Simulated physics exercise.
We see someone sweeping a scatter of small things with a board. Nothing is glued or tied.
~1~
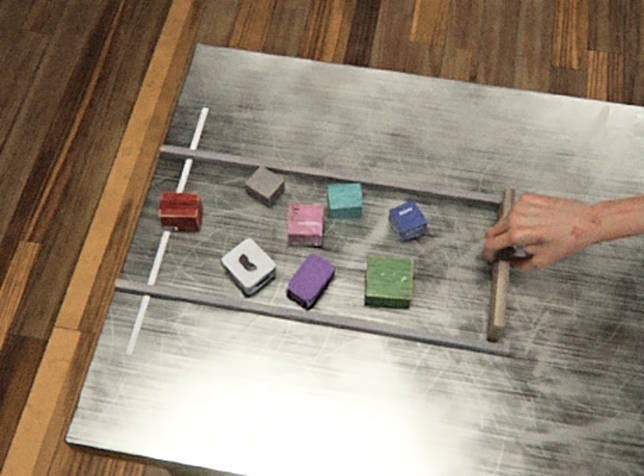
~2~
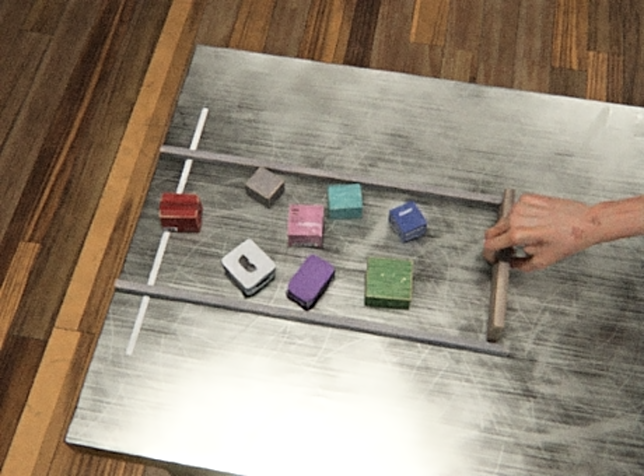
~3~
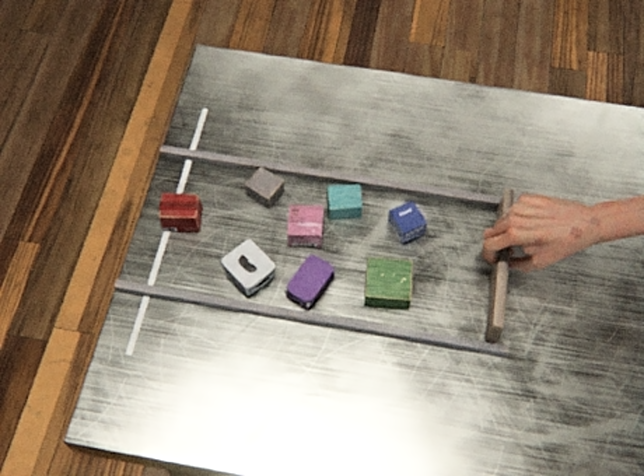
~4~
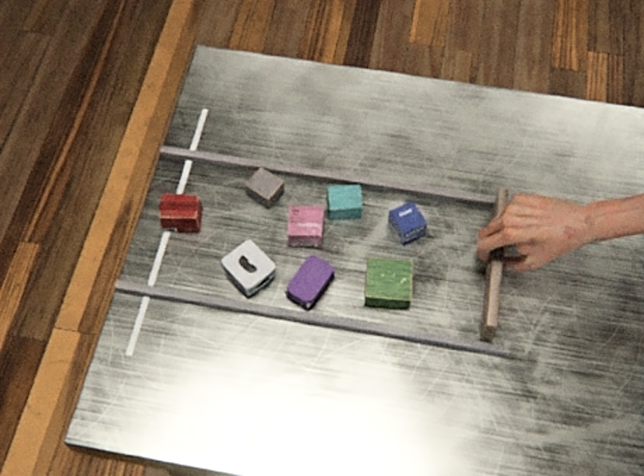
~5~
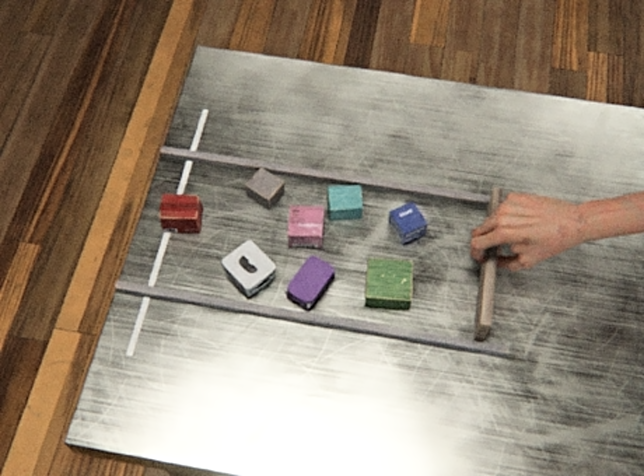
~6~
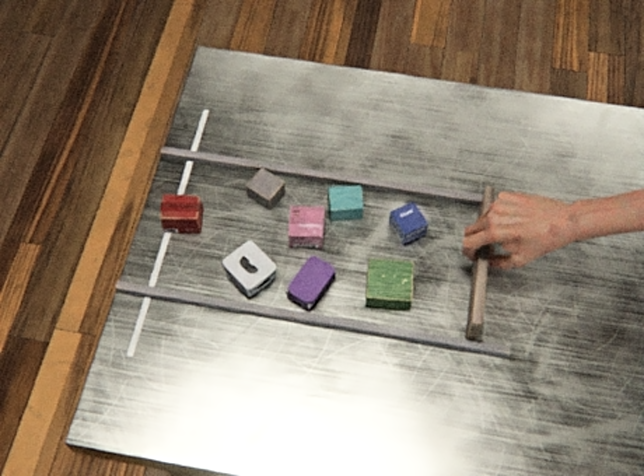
On a metal table, a hand slides a board slightly left toward scattered, unmoving small blocks.
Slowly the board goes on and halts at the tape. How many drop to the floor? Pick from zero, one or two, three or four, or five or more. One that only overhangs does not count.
Outcome: The number that fall off is five or more.
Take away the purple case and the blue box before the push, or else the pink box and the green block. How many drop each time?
First 3, then 3.
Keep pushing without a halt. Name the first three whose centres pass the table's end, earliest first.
In order: The white case, then the grey block, then the purple case.
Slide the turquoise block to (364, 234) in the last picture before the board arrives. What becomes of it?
Then it remains up.
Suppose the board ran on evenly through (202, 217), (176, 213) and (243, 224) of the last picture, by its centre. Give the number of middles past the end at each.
The counts: 2, 5 and 0.
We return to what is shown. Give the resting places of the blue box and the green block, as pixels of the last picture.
The blue box at (173, 165), the green block at (139, 242).
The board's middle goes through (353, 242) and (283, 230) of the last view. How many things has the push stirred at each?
5 and 7.
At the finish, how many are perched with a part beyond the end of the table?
Overhanging: 2.
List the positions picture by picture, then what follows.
The first frame shows red box (181, 212); grey block (265, 187); white case (249, 268); board (501, 264); tape (170, 221).
The second frame shows grey block (265, 188); green block (389, 283).
The third frame shows white case (249, 269); blue box (407, 223).
The fourth frame shows red box (181, 213); board (494, 264).
The fifth frame shows grey block (265, 189); turquoise block (345, 203).
The sixth frame shows red box (182, 214); grey block (266, 189); white case (250, 270); board (481, 262); tape (171, 223).
Early on, none off yet; red box at rest near (182, 214); grey block at rest near (266, 189); white case at rest near (250, 270).
A while later, none off yet; red box at rest near (182, 214); grey block travelled about its own width near (231, 186); white case travelled about its own width near (187, 264).
Further along, none off yet; red box travelled a little near (160, 215); grey block leaning a little near (151, 171); white case leaning a little near (109, 258).
Finally, the number that fall off is five or more; lost, turquoise block, purple case, white case, grey block and red box.
